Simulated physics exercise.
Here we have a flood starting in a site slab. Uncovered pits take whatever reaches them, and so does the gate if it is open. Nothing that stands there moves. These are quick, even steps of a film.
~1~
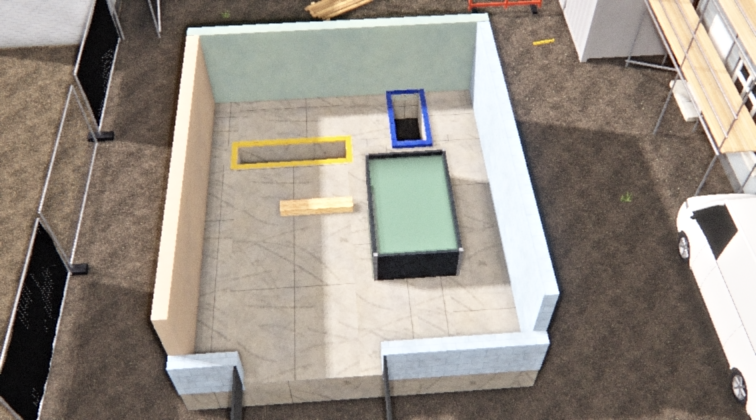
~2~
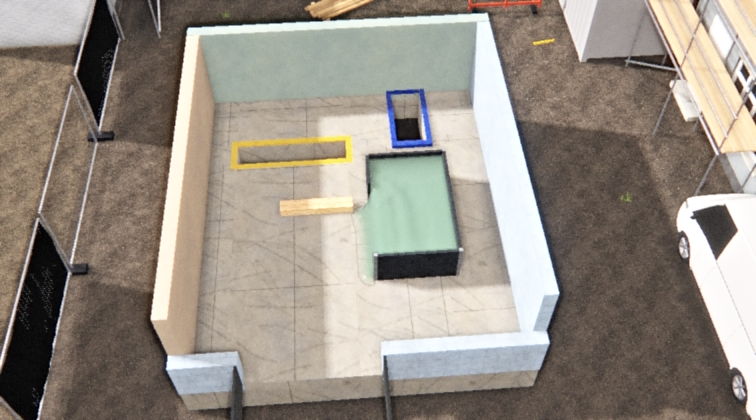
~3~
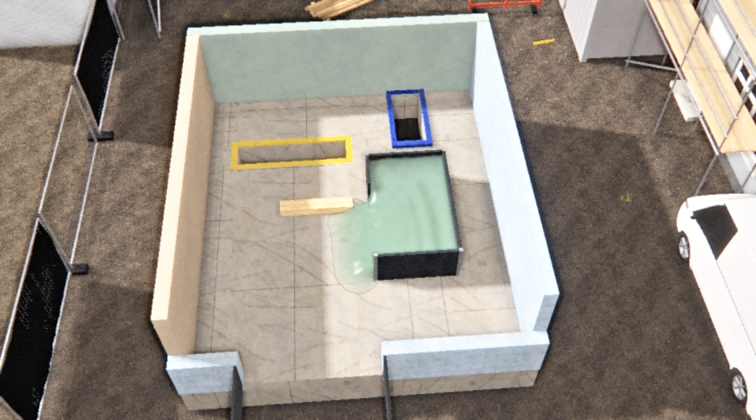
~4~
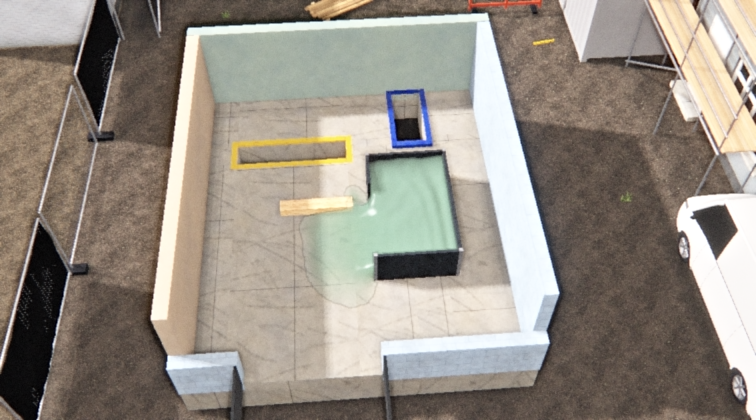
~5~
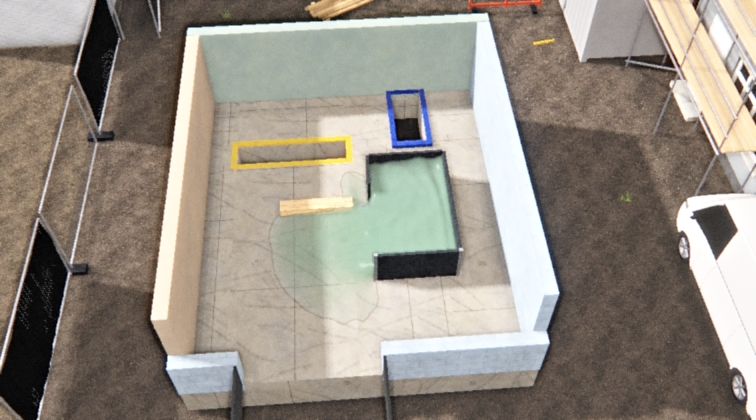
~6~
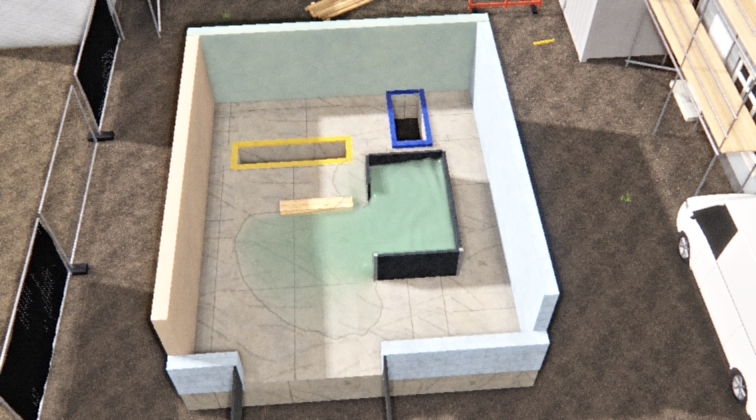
The footage shows green water in a black-walled open tank on a walled concrete slab, then pouring out through a gap in its left side and spreading leftward and toward the viewer across the floor, below a wooden beam.
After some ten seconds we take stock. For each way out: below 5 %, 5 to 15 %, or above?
One by one: The gate takes over 15 %; the yellow pit takes over 15 %; the blue pit takes under 5 %.
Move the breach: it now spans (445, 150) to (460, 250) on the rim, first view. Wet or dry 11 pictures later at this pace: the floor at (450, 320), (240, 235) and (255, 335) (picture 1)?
One after the other: Covered, not flooded, dry.
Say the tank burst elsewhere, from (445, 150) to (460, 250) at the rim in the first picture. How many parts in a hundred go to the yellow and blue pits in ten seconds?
Per cent: Yellow 8, blue 20.
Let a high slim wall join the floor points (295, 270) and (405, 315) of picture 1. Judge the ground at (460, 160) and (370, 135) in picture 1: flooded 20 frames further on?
As listed: Not flooded, clear.
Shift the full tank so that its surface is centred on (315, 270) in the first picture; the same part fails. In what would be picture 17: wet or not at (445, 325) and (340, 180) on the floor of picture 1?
In that order: Dry, clear.
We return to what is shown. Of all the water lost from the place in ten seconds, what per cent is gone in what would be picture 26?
Roughly 25 per cent.
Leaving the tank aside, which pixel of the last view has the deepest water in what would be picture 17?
At about (194, 365).
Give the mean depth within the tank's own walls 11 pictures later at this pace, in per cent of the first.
I make it 36 per cent.
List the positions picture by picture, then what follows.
In the first frame, still water in the open tank at (411, 203).
In the second frame, the front is at (366, 281), out from the gap at (374, 233).
In the third frame, the front is at (351, 288), out from the gap at (374, 235).
In the fourth frame, the front is at (308, 217), out from the gap at (374, 236).
In the fifth frame, the front is at (275, 228), out from the gap at (374, 236).
In the sixth frame, the front is at (241, 235), out from the gap at (374, 236).
A moment on, water covers 35 % of the floor; the gate 0 %, the yellow pit 0 %, the blue pit 0 %.
Next, water covers 40 % of the floor; the gate 2 %, the yellow pit 1 %, the blue pit 0 %.
Then, water covers 45 % of the floor; the gate 8 %, the yellow pit 4 %, the blue pit 0 %.
Later, water covers 70 % of the floor; the gate 19 %, the yellow pit 11 %, the blue pit 0 %.
In the end, water covers 85 % of the floor; the gate 29 %, the yellow pit 19 %, the blue pit 0 %.
